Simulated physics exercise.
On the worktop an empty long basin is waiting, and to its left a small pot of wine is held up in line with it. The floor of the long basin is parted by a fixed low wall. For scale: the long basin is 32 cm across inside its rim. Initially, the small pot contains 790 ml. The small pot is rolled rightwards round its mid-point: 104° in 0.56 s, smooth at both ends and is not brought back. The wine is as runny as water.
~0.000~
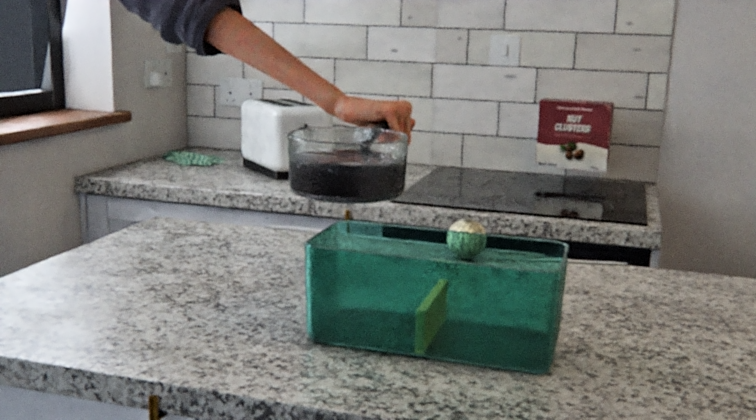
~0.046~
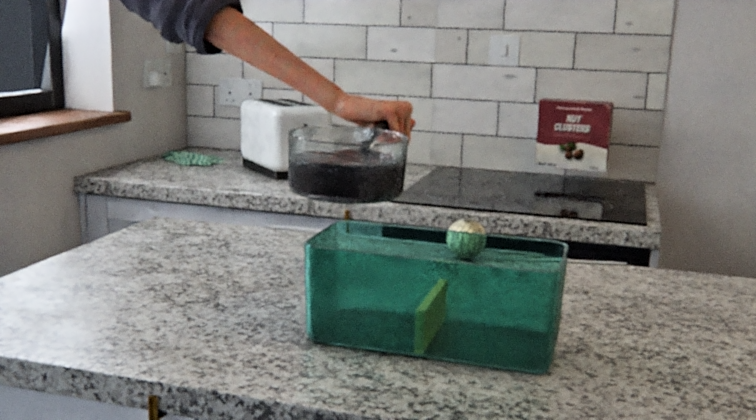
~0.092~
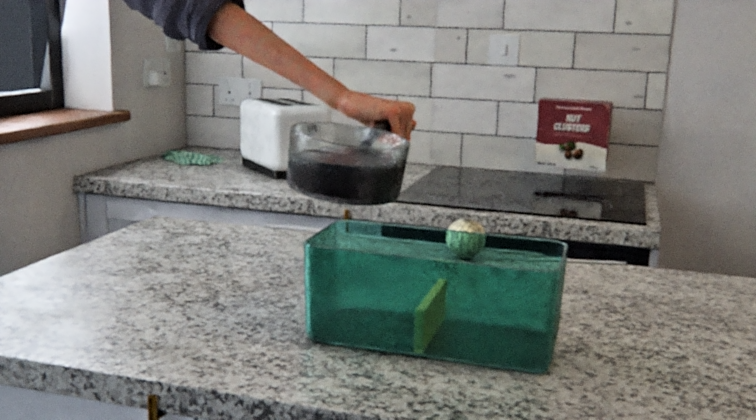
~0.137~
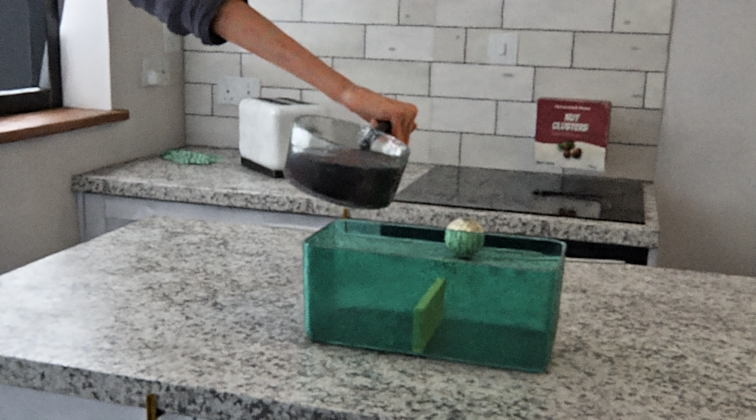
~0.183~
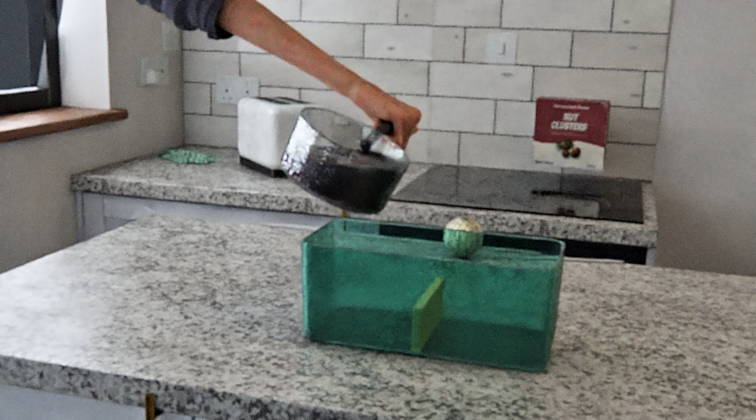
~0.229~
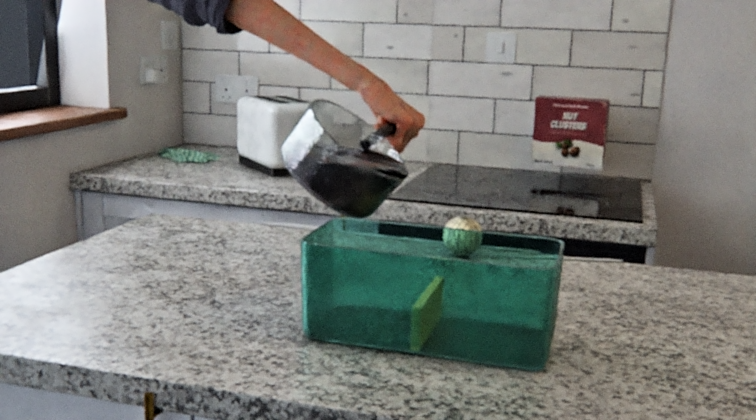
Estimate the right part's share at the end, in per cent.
Roughly 23 per cent is in the right part.
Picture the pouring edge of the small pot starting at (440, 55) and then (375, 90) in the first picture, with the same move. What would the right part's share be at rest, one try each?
Roughly 85 per cent the first time and 5 per cent the second.
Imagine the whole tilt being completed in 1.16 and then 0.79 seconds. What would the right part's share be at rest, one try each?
In turn about 45 and 35 per cent.
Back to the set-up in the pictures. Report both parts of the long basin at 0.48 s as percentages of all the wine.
Some 34 per cent left and 16 right.
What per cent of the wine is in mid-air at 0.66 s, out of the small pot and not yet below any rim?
Around 4 percent of the liquid.
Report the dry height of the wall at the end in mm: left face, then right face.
Left: Roughly 30 mm; right: Roughly 50 mm.
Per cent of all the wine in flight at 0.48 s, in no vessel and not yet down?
Share: Roughly 26 per cent.
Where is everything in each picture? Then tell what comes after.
Tilt 0°; pouring edge (405, 141); surface from (297, 154) to (403, 162); the long basin's rim runs from (322, 233) to (564, 259); the wall's top is at (433, 295), in the first picture.
Tilt 2°; pouring edge (405, 142); surface from (297, 153) to (403, 162), in the second picture.
Tilt 7°; pouring edge (407, 147); surface from (296, 151) to (403, 163), in the third picture.
Tilt 15°; pouring edge (407, 156); surface from (295, 149) to (403, 165), in the fourth picture.
Tilt 25°; pouring edge (406, 167); surface from (292, 146) to (404, 166), in the fifth picture.
Tilt 37°; pouring edge (403, 179); surface from (291, 140) to (402, 168); 1 per cent is over the edge, in the sixth picture.
By 0.48 s the tilt is 99° and 25 per cent is still to pour, 35 is left of the wall and 15 right of it.
By 0.66 s the tilt is 104° and 7 per cent is still to pour, 67 is left of the wall and 22 right of it.
By 0.85 s the tilt is 104° and 1 per cent is still to pour, 72 is left of the wall and 23 right of it.
By 1.06 s the tilt is 104° and 0 per cent is still to pour, 74 is left of the wall and 23 right of it.
At rest 74 per cent lies left of the wall, 23 right of it and 3 outside.
